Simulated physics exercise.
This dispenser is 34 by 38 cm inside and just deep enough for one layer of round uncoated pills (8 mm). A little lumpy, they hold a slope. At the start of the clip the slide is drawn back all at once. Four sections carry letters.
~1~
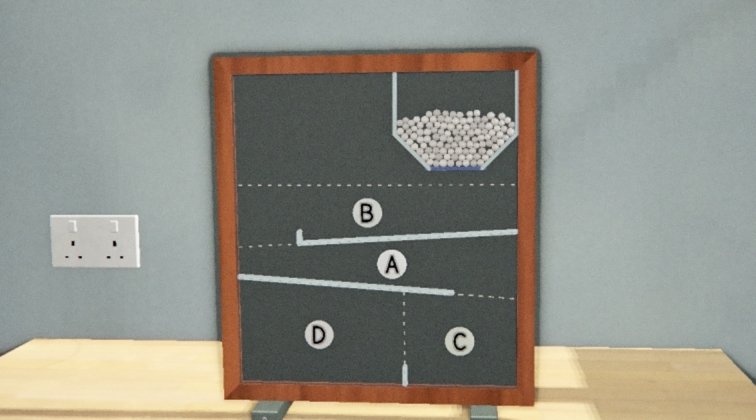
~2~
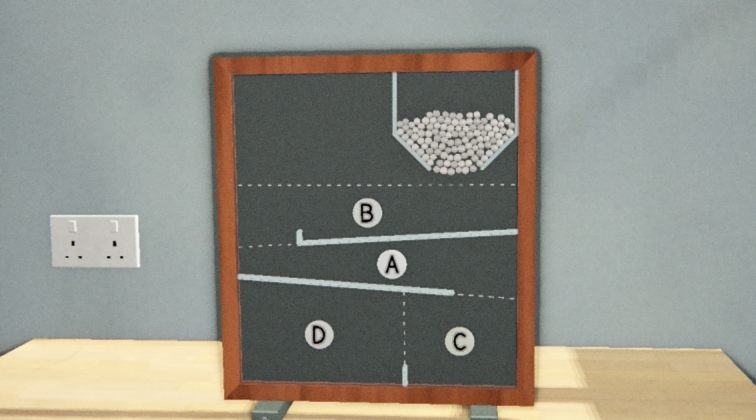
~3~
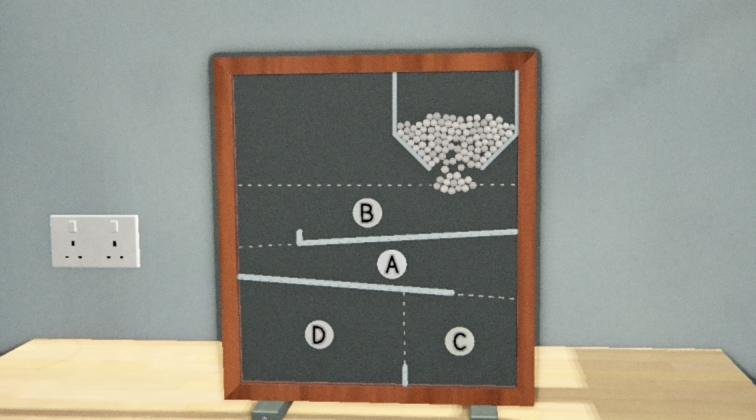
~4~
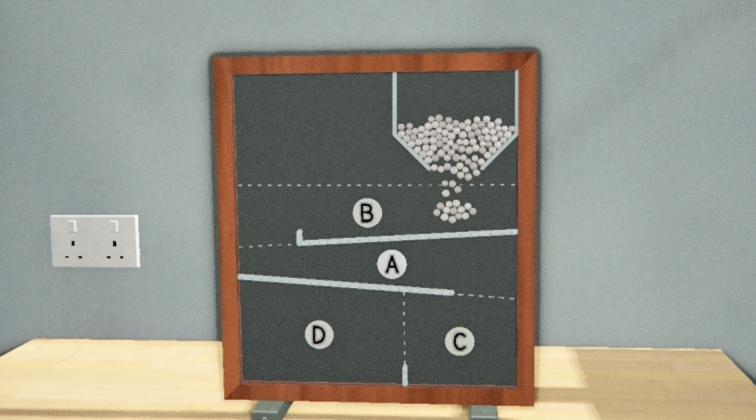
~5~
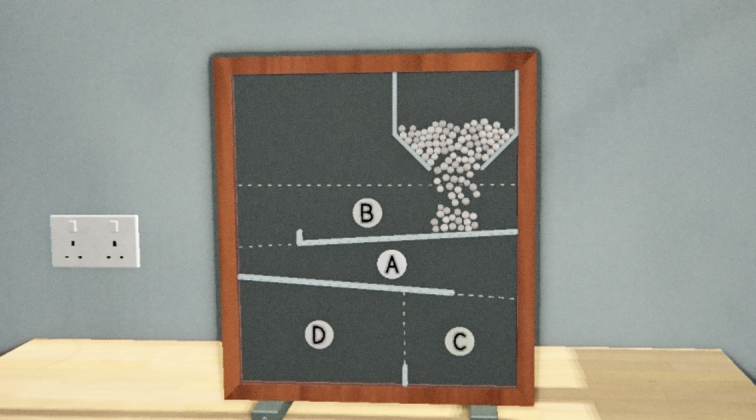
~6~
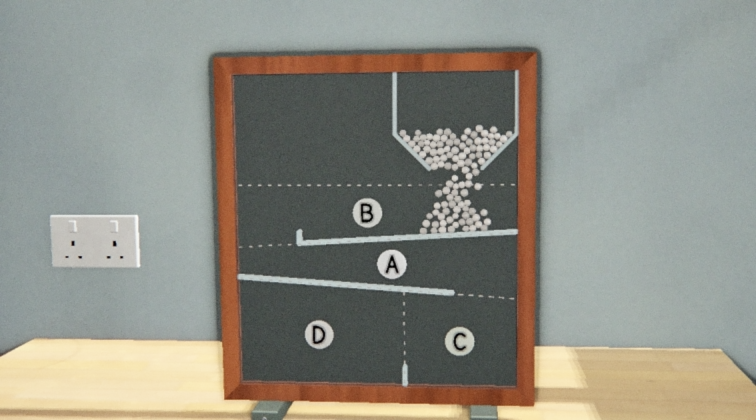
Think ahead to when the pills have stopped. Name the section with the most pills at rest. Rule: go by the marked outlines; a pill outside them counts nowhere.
It is B.
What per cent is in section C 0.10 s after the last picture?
About 0 %.
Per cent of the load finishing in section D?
Something close to 0 in a hundred ends up there.
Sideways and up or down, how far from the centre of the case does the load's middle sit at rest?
The resting centre of mass sits around 7 cm right and 1 cm above.
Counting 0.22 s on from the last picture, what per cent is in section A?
About 0 % of the load.
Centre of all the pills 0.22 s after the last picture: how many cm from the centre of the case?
Roughly 9 cm to the right and 2 cm up.
Then, 0.10 s after the last picture, the pills' middle is 9 cm right of and 4 cm above the centre; B 70 %.
Then, 0.22 s after the last picture, the pills' middle is 9 cm right of and 2 cm above the centre; B 95 %.
Then, 0.45 s after the last picture, the pills' middle is 7 cm right of and 1 cm above the centre; B 100 %.
All still 1.4 s after it, A 0 %, B 100 %, C 0 %, D 0 %.
